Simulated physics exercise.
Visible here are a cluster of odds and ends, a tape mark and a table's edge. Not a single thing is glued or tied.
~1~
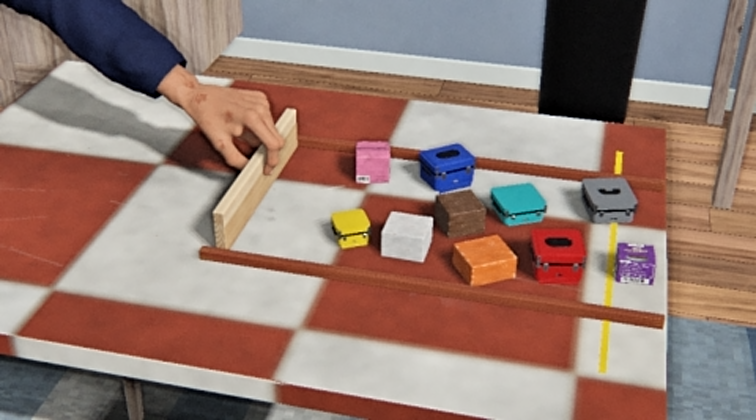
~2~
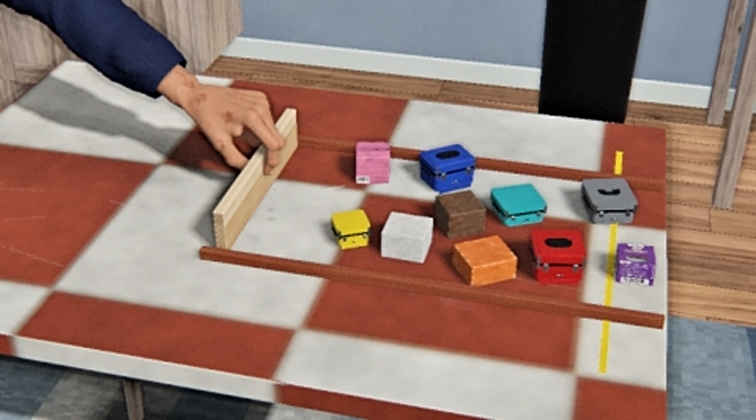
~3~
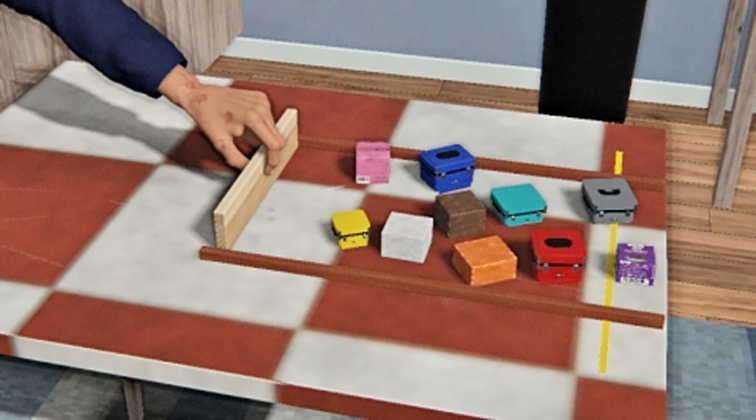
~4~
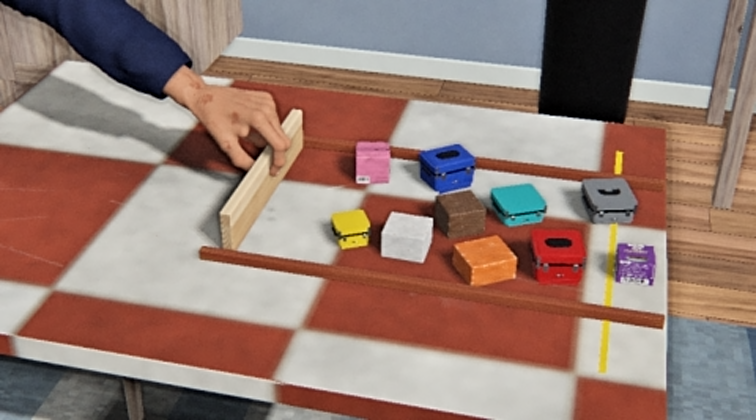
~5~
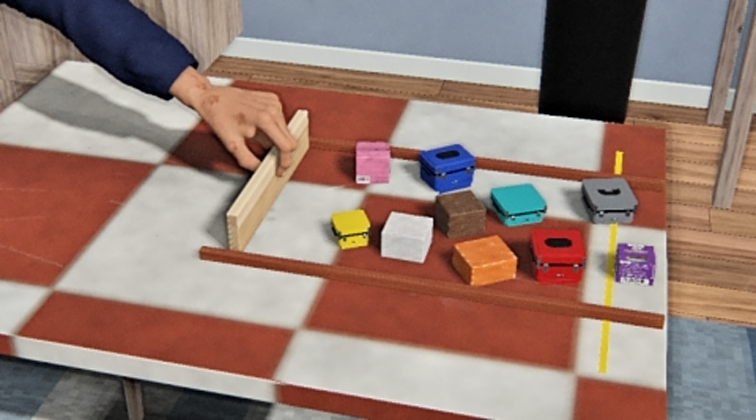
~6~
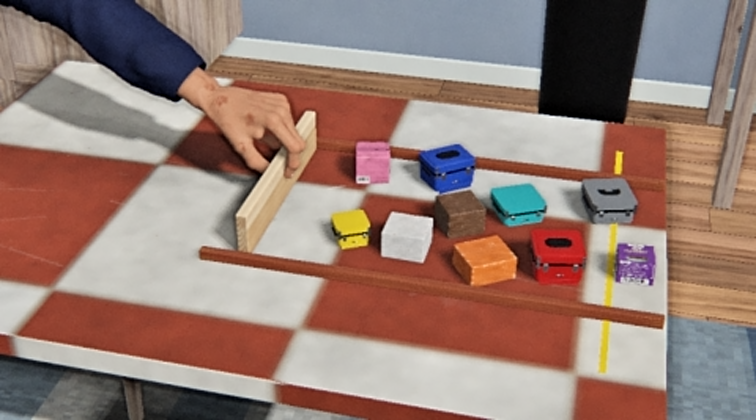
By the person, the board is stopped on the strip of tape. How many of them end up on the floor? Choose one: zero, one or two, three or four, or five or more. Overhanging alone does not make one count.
Five or more.
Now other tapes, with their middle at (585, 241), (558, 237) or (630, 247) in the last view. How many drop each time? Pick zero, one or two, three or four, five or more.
Lab note - count per position: 3 or 4; either one or two; five or over.
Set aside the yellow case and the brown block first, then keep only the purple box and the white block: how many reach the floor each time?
You'd count 5 the first time and 3 the second time.
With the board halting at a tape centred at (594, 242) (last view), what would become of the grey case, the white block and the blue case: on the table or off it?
The grey case is no longer there; as for the white block, it is still there; and the blue case is still there.
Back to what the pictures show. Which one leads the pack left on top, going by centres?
Nearest once everything settles: Turquoise case.
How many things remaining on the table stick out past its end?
It's 1.
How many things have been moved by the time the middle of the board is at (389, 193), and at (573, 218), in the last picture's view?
The first number is 4, the next one 10.
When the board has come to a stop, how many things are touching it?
3 touch it.
Early on, none off yet; purple box at rest near (635, 264); grey case at rest near (608, 202); red case at rest near (560, 257).
Finally, the number that fall off is five or more; lost, white block, blue case, orange block, red case, grey case and purple box.
